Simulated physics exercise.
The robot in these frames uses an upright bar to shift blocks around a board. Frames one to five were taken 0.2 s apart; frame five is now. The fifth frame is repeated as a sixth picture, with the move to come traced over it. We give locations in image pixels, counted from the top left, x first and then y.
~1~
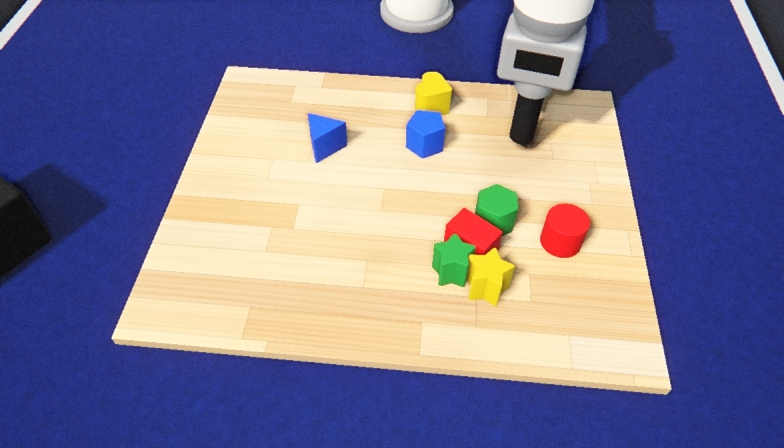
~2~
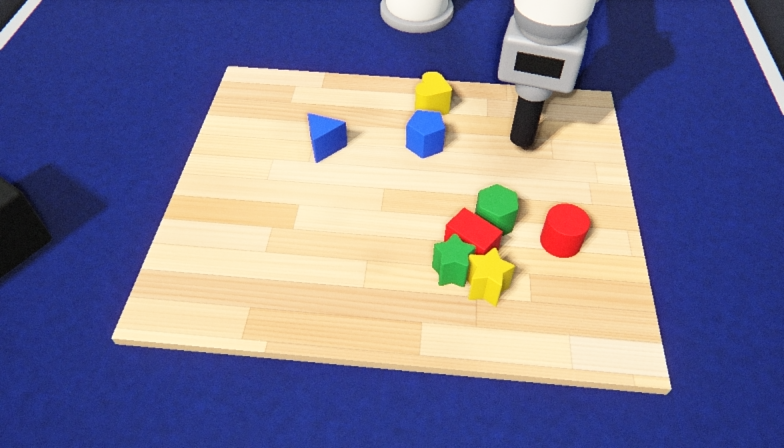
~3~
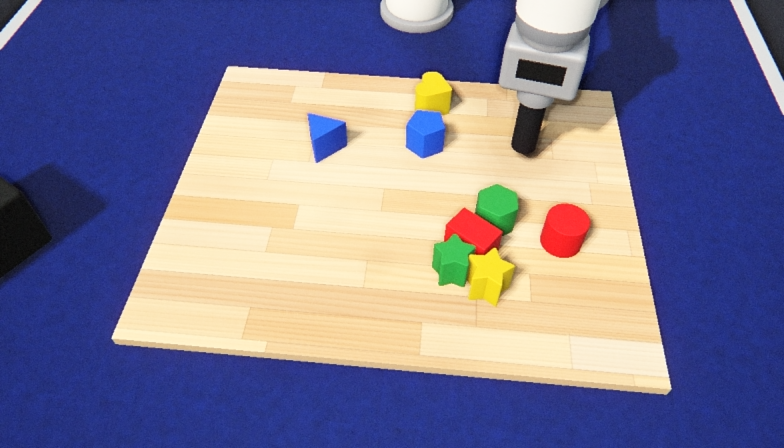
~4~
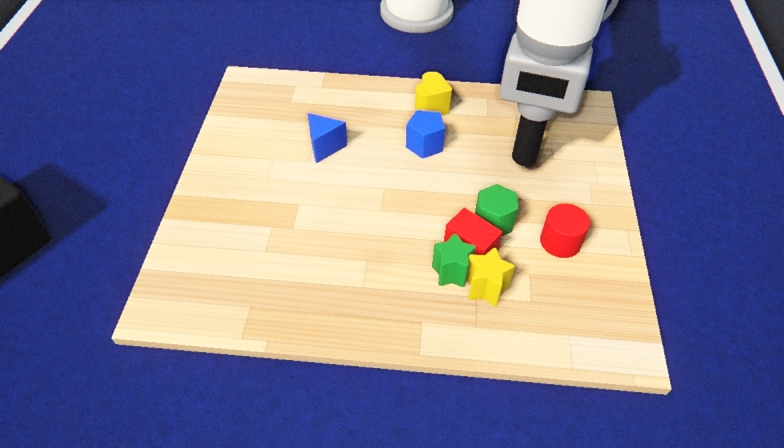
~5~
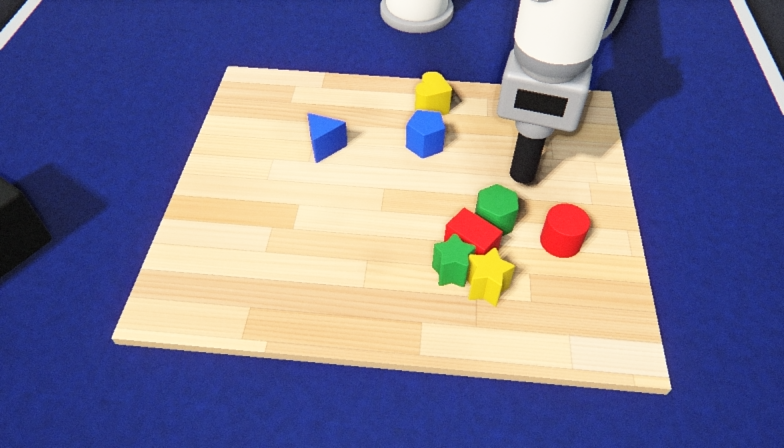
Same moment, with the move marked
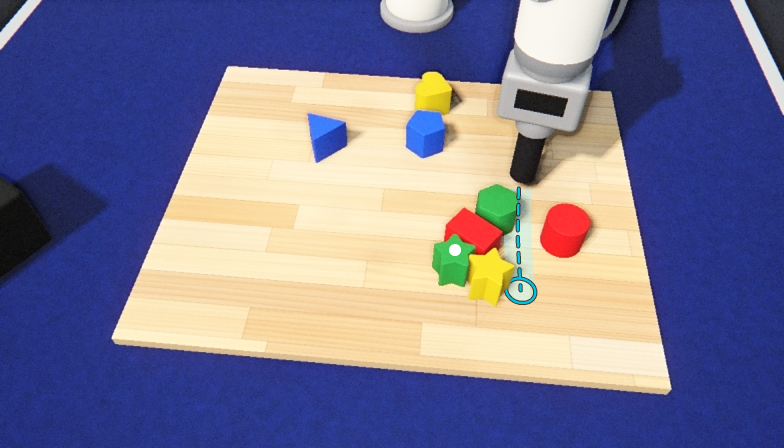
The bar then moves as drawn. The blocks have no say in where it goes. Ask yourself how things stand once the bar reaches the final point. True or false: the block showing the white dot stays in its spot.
Verdict: False.
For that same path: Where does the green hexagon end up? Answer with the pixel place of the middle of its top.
So, by the moment the path ends, you'll find the top centre of the green hexagon at (489, 214).
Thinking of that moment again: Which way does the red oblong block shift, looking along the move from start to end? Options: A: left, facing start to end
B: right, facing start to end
I choose B.
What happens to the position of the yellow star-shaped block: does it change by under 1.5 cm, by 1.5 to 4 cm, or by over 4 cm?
Below 1.5 cm.
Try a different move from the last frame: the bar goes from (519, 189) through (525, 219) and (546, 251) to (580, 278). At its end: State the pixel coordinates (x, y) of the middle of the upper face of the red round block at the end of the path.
It comes to (618, 242).
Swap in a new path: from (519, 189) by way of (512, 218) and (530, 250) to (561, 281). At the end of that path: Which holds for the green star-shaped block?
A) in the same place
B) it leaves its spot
That would be B.
Drawn move, from (519, 189) to (521, 291); the dot is on the green star-shaped block.
What follows on the original path. One third of the way, bar (522, 206); green hexagon (494, 206), turned 25° clockwise.
Two thirds of the way, bar (522, 241); green star-shaped block (448, 257); red oblong block (460, 232); green hexagon (489, 214), turned 60° clockwise.
At the end, bar (525, 278); green star-shaped block (448, 257); red oblong block (460, 232); yellow star-shaped block (491, 269), turned 20° clockwise; green hexagon (489, 214), turned 60° clockwise.
